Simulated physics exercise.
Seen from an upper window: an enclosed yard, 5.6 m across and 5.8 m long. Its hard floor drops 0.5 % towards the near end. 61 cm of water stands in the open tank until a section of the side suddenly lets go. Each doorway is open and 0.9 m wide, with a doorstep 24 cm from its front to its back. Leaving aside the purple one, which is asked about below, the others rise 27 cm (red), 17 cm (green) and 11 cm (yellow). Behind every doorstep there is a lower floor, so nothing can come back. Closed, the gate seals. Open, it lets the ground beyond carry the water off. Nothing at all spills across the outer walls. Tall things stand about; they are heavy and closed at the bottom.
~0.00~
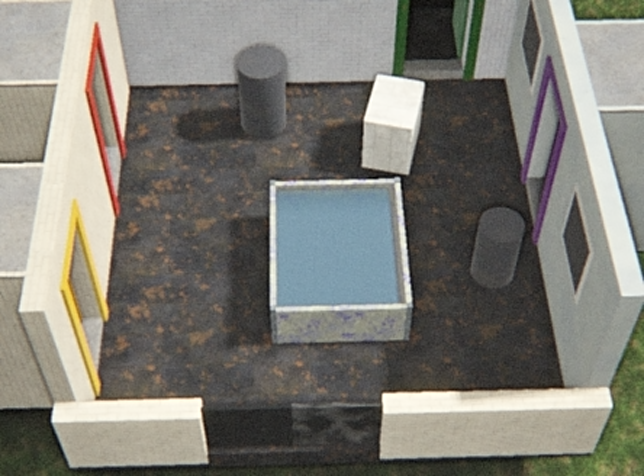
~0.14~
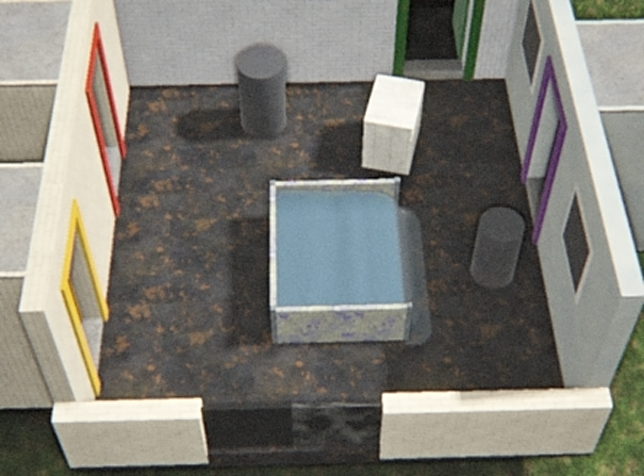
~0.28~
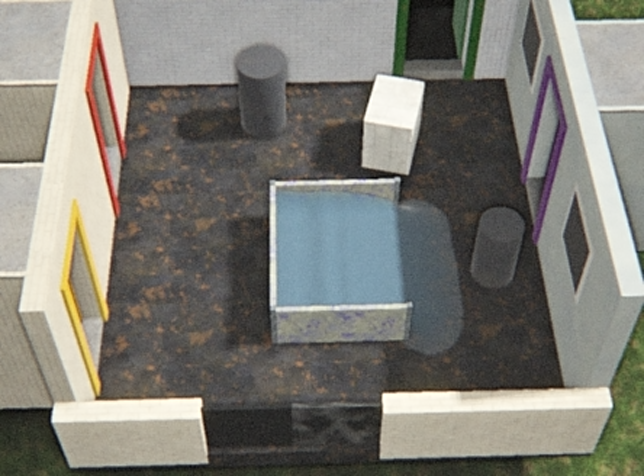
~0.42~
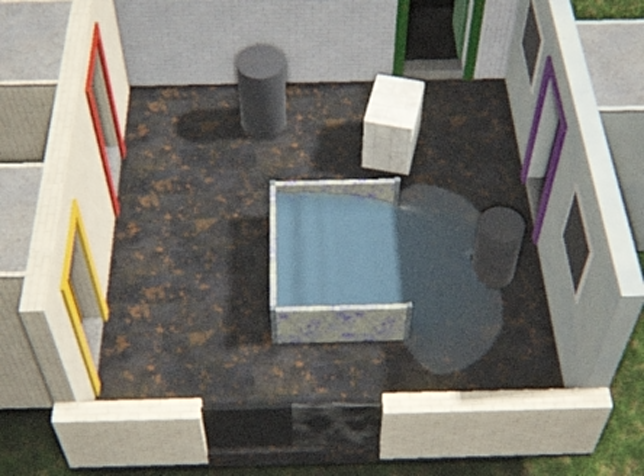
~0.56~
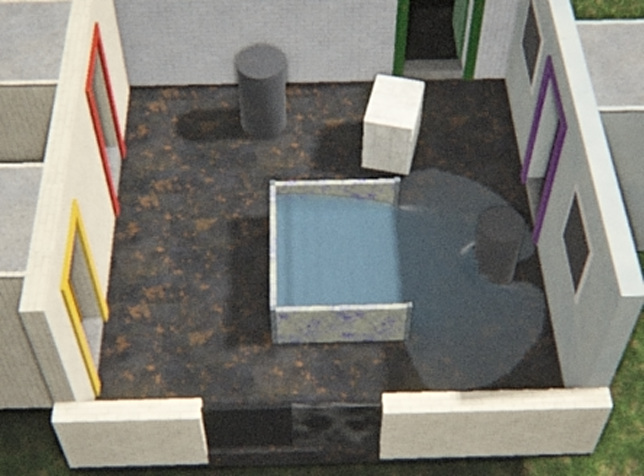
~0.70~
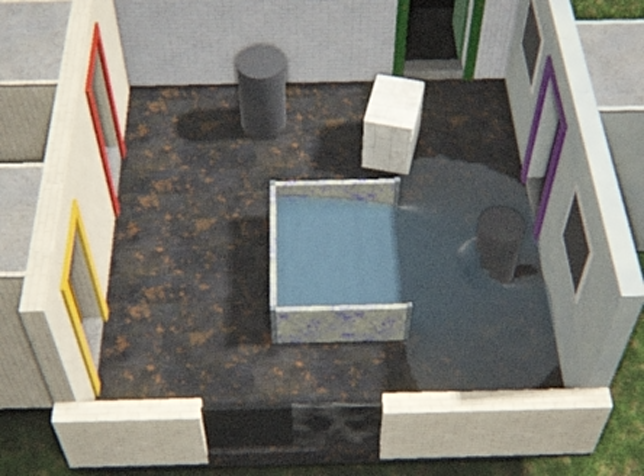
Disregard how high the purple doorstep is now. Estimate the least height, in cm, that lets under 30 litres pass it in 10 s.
I would say 25 cm.
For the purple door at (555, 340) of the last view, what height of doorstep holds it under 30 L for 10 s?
About 25 cm.
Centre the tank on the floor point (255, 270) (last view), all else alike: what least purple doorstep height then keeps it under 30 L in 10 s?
Close to 22 cm would do it.
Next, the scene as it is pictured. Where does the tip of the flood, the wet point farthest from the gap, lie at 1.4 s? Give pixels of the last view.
Around pixel (512, 114).
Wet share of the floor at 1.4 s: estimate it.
Wet share: Near 25 %.
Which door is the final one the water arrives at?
It's the red one.
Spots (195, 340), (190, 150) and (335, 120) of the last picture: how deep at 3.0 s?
Taking the spots in order: About 0, 0 and 0 centimetres.
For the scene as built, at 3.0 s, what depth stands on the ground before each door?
Purple door 14 cm, red door 0 cm, green door 17 cm, yellow door 0 cm.
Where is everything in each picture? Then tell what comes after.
In the first frame, still water, 61 cm deep, in the open tank at (338, 246); the purple door at (542, 159) is dry.
In the second frame, water pours out at (398, 265) and has run 0.3 m, to (423, 333); about 7 cm deep outside, 61 cm at the back.
In the third frame, water pours out at (398, 266) and has run 0.7 m, to (455, 320); about 10 cm deep outside, 61 cm at the back.
In the fourth frame, water pours out at (398, 267) and has run 1.2 m, to (495, 295); about 10 cm deep outside, 55 cm at the back.
In the fifth frame, the gap is at (398, 267), the front 1.8 m out at (538, 298); the back of the open tank holds 51 cm.
In the sixth frame, the gap is at (398, 267), the front 2.0 m out at (546, 227); the back of the open tank holds 50 cm; water is at the purple door at (542, 159).
After 1.4 s water covers 25 % of the floor, deepest (44 cm) near (572, 425); 24 cm at the purple door, 44 litres in over its 14 cm doorstep.
After 3.0 s water covers 45 % of the floor, deepest (26 cm) near (505, 79); 14 cm at the purple door, 137 litres in over its 14 cm doorstep.
After 10.0 s water covers 100 % of the floor, deepest (9 cm) near (137, 284); 6 cm at the purple door, 140 litres in over its 14 cm doorstep.
At the purple door as built, the water arrived by 0.7 s and peaked near 29 cm at 1.6 s.
Run again over the same 10 s with other heights there, 57 litres in over 21.5 cm, 12 litres over 29 cm. The limit of 30 litres is kept from about 25 cm up.
